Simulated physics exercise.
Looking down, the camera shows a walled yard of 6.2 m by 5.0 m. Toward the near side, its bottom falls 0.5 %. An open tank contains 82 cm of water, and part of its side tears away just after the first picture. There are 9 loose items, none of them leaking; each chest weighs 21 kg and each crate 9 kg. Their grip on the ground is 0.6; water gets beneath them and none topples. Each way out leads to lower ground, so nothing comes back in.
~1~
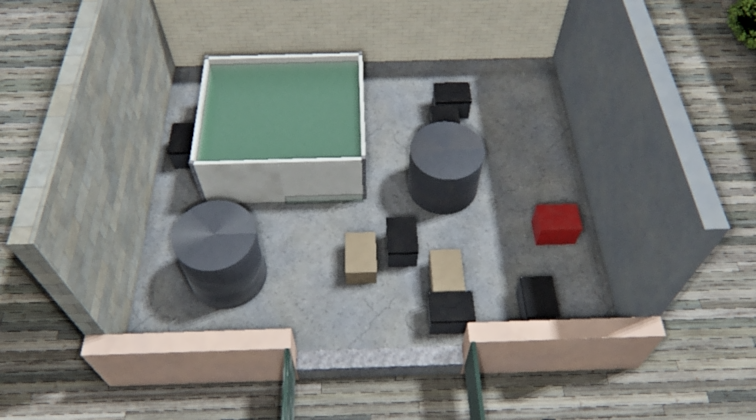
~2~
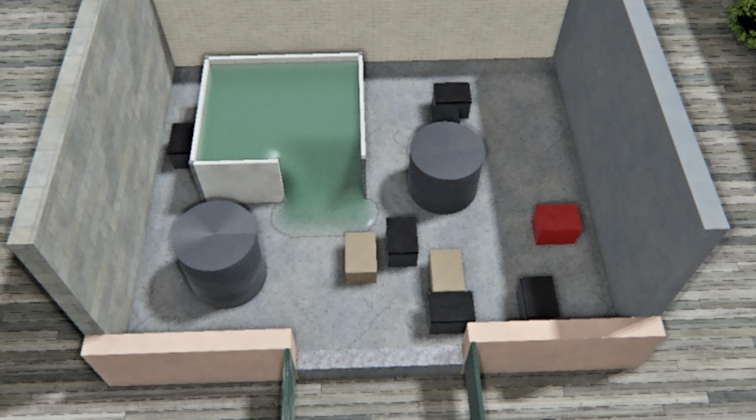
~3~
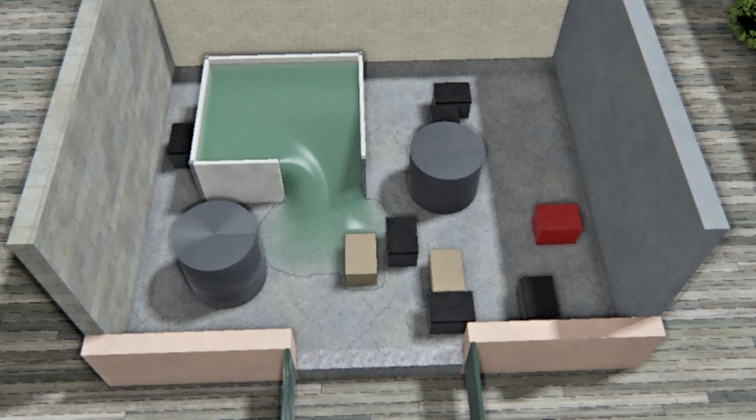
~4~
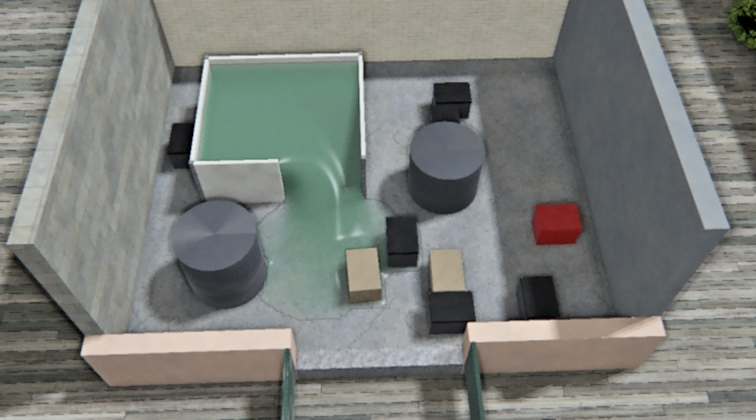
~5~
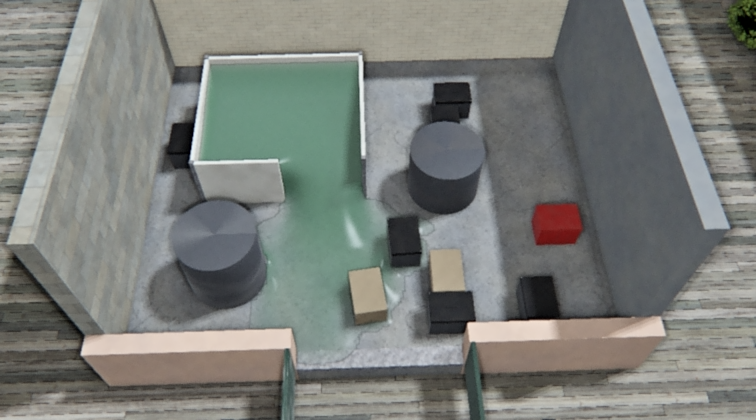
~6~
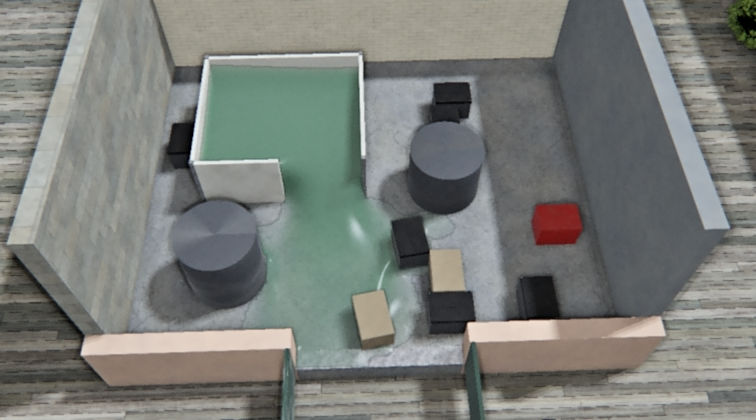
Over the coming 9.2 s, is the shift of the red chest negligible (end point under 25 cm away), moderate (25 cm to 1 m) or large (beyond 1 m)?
Moderate.
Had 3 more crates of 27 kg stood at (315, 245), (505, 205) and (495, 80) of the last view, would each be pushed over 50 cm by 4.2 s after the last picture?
First outside the limit, then inside the limit, then inside the limit.
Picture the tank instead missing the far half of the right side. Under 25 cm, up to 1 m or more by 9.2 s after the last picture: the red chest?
In that scenario the red chest would have been washed far off.
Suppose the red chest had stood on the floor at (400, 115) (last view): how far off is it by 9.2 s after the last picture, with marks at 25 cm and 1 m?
By that time it keeps its spot.
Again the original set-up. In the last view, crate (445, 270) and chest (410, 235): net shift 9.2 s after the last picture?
Lab note - net shifts in order: 150 cm; 140 cm.
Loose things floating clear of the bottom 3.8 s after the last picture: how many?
Tally: 2 of them.
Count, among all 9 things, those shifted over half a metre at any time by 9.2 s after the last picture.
My count gives 7.
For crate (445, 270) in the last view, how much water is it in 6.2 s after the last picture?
7 cm.
Then, 1.2 s after the last picture the red chest is near (559, 217), 0.0 m from its start, aground; 1 of 9 are out; 1 afloat.
Then, 3.8 s after the last picture the red chest is near (547, 190), 0.4 m from its start, aground; 1 of 9 are out; 2 afloat.
Then, 6.2 s after the last picture the red chest is near (543, 181), 0.6 m from its start, aground; 1 of 9 are out; 1 afloat.
Then, 9.2 s after the last picture the red chest is near (543, 181), 0.6 m from its start, aground; 1 of 9 are out; 1 afloat.
